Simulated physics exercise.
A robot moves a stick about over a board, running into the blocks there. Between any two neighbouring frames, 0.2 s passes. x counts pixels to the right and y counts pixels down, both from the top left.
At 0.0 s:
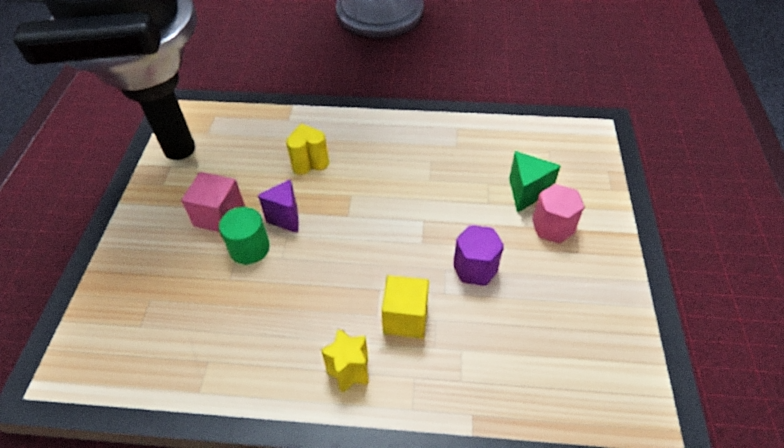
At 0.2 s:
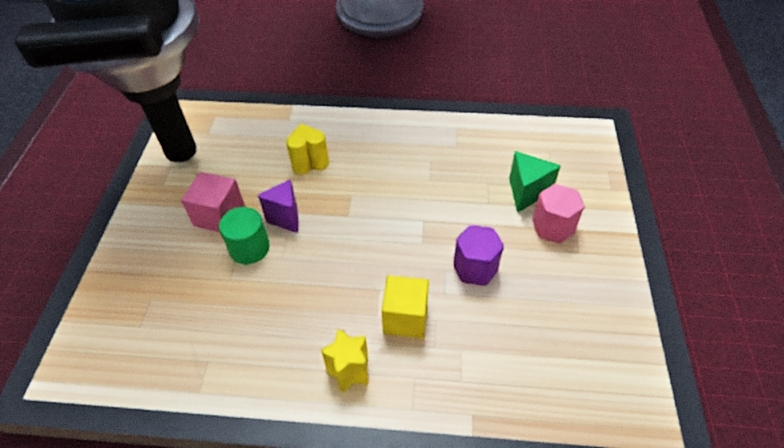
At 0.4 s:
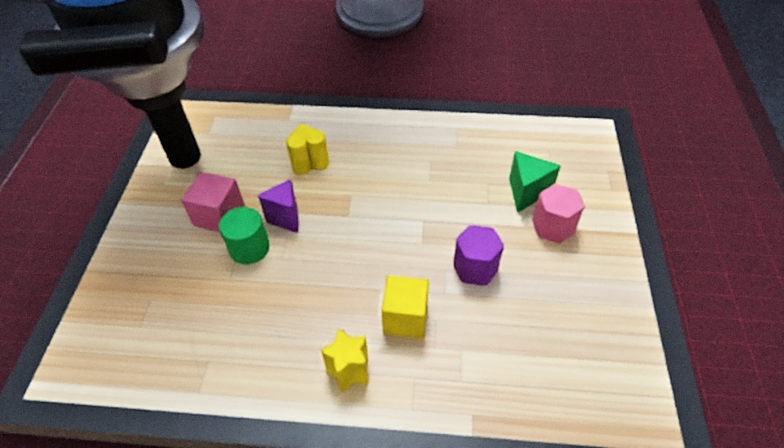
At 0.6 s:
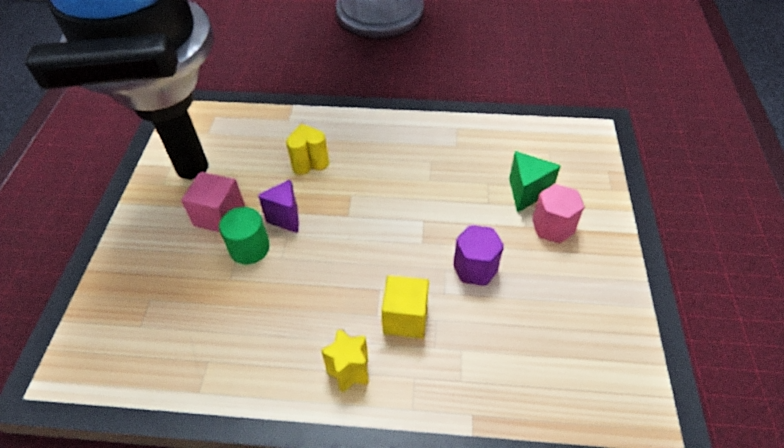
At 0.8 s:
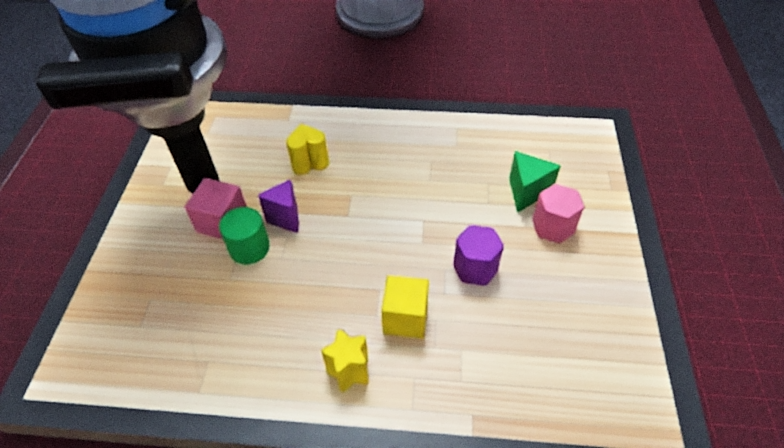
A black stick on a robot arm hangs over the upper left of a pale wooden board, seen from above at an angle by a still camera. Pink, green and purple blocks sit near it, with yellow ones at top and lower centre, and purple, pink and green ones at right. The stick creeps down and slightly right, then nudges the pink square block slightly.
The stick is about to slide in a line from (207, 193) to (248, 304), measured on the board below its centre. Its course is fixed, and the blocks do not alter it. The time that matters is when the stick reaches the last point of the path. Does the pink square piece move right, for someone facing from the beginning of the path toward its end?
It seems so.
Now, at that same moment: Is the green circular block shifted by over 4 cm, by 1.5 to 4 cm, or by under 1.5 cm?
Result: Over 4 cm.
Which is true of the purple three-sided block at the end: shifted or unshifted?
Same place.
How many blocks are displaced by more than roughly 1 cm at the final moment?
The answer will be two.
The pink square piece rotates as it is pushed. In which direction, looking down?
It spins with the clock.
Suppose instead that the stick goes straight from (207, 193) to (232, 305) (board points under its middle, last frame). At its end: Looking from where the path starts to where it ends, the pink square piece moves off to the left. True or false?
It is false.
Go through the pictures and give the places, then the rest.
The first frame shows tip of the stick at (180, 149), middles of tops, pink square piece at (208, 189), green circular block at (240, 222), purple three-sided block at (279, 193).
The second frame shows stick at (181, 151), nothing pushed.
The third frame shows stick at (186, 158), nothing pushed.
The fourth frame shows stick at (193, 168), nothing pushed.
The fifth frame shows stick at (203, 183), pink square piece at (212, 196), green circular block at (240, 222), purple three-sided block at (279, 193).
What follows on the original path. One third of the way, stick at (215, 217); pink square piece at (215, 236), turned 20° clockwise; green circular block at (258, 246).
Two thirds of the way, stick at (229, 254); pink square piece at (214, 275), turned 55° clockwise; green circular block at (269, 259).
At the end, stick at (244, 295); pink square piece at (208, 315), turned 115° clockwise; green circular block at (280, 267); purple three-sided block unmoved.
